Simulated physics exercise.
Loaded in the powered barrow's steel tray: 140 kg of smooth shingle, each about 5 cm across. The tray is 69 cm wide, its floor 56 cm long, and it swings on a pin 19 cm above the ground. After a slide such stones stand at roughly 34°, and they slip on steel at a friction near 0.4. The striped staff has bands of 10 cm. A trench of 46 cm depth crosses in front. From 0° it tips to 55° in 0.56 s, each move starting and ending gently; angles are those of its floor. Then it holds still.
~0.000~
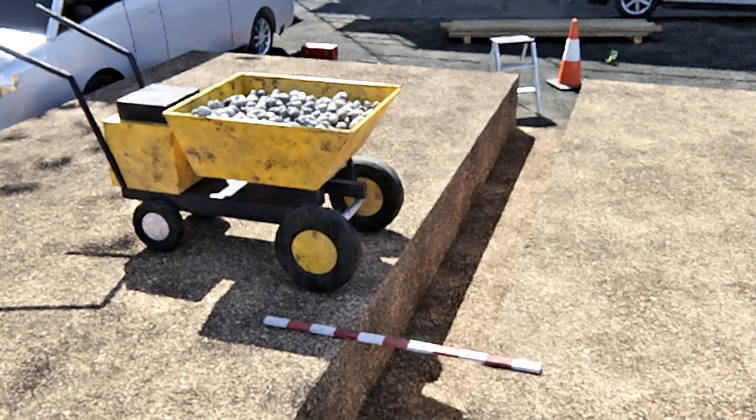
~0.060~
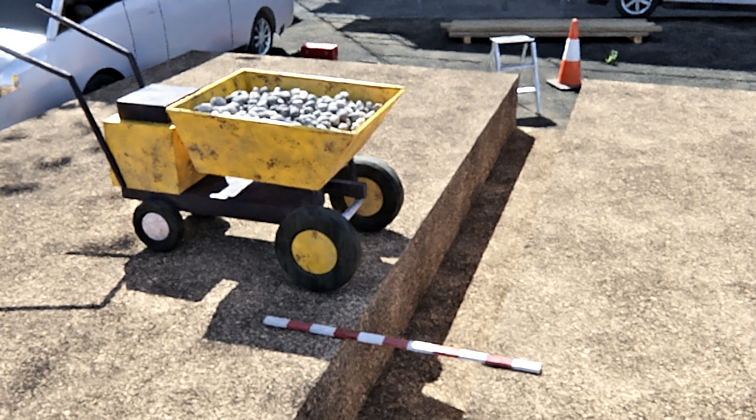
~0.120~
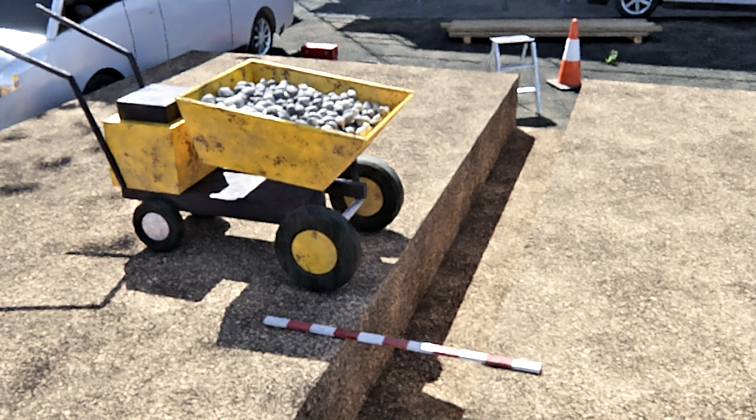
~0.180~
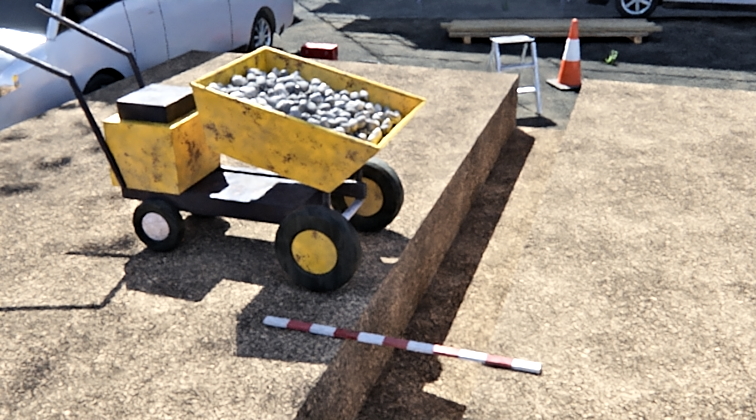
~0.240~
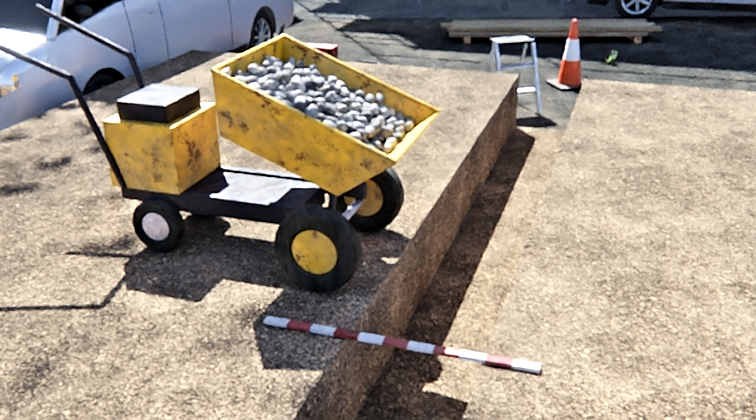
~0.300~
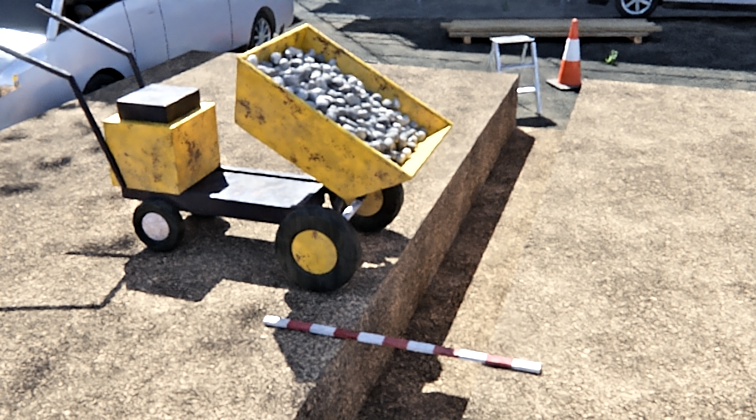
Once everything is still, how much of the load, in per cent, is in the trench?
Roughly 23 per cent ends in the trench.
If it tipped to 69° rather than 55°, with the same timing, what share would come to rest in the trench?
Then about 40 per cent.
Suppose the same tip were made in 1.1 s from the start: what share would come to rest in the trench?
In that case some 35 per cent.
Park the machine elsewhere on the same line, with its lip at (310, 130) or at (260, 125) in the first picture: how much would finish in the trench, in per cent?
Near 40 per cent from the first place, 60 from the second.
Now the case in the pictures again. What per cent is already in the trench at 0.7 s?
About 10 per cent by then.
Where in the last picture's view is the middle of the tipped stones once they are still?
Near (547, 283).
After 0.4 s the floor is at 46°; 100 % in the tray; the foremost stones are at (427, 178).
After 0.7 s the floor is at 55°; 91 % in the tray, 9 % in the trench; the foremost stones are at (507, 226).
After 1.0 s the floor is at 55°; 51 % in the tray, 13 % in the trench, 36 % past the trench; the foremost stones are at (646, 308).
After 3.0 s the floor is at 55°; 39 % in the tray, 23 % in the trench, 38 % past the trench; the foremost stones are past the picture's edge.
